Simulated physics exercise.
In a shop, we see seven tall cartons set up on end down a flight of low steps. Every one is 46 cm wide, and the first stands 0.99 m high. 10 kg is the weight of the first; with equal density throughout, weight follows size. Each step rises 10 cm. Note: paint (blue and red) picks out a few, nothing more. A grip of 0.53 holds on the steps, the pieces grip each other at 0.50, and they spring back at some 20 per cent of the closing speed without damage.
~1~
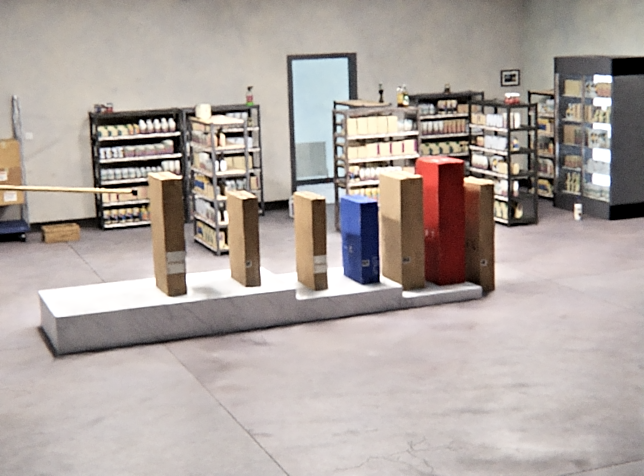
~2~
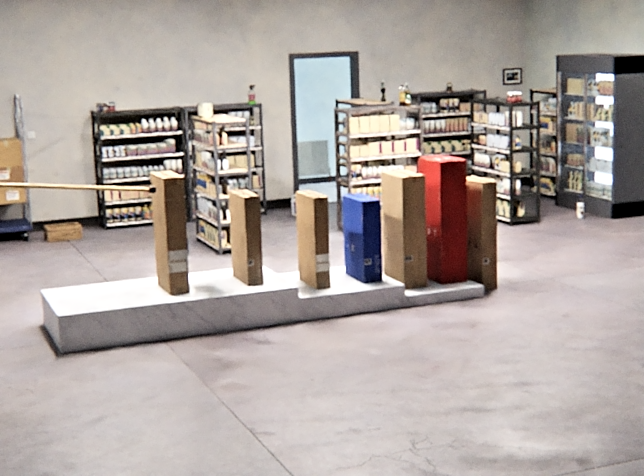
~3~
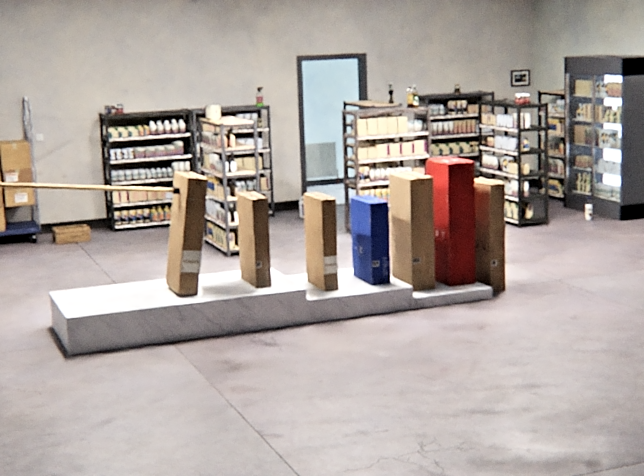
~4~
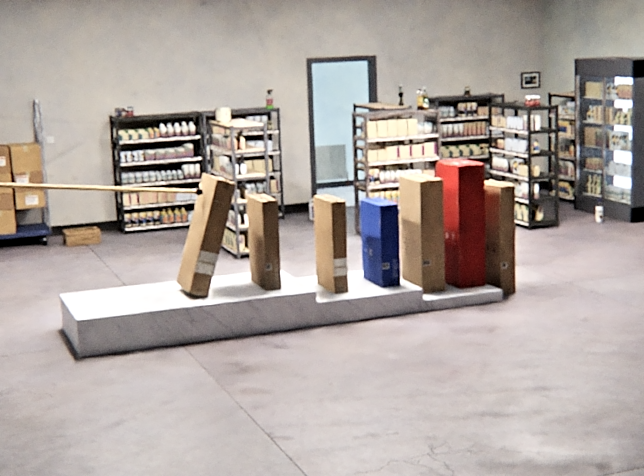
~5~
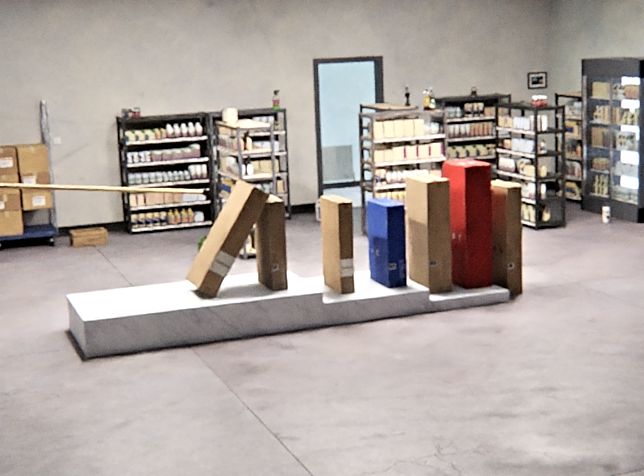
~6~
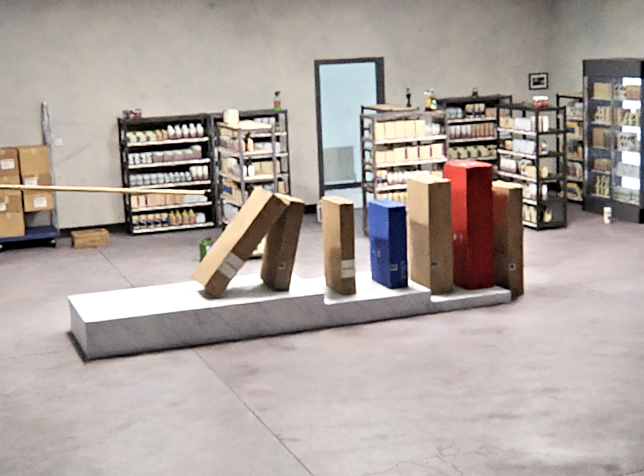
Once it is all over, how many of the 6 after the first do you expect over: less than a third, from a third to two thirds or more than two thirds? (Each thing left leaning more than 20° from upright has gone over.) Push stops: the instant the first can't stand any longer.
I expect from a third to two thirds of them.
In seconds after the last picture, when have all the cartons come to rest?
Near 1.0 s.
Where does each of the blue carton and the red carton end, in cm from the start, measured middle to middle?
Net displacement (cm, approx.): Blue = 20; red = 0.
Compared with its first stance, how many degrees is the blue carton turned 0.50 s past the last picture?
At that moment, roughly 10 degrees.
Then, 0.22 s later than the last frame, 1 of the 6 other cartons over.
Then, 0.50 s later than the last frame, 2 of the 6 other cartons over; blue carton tilted 12°.
When it is over, 3 of the 6 other cartons over; blue carton tilted 26°; red carton unmoved. That is 50 per cent. Three left standing. In pixels of the last frame, middles, blue carton near (407, 241), red carton near (471, 224).
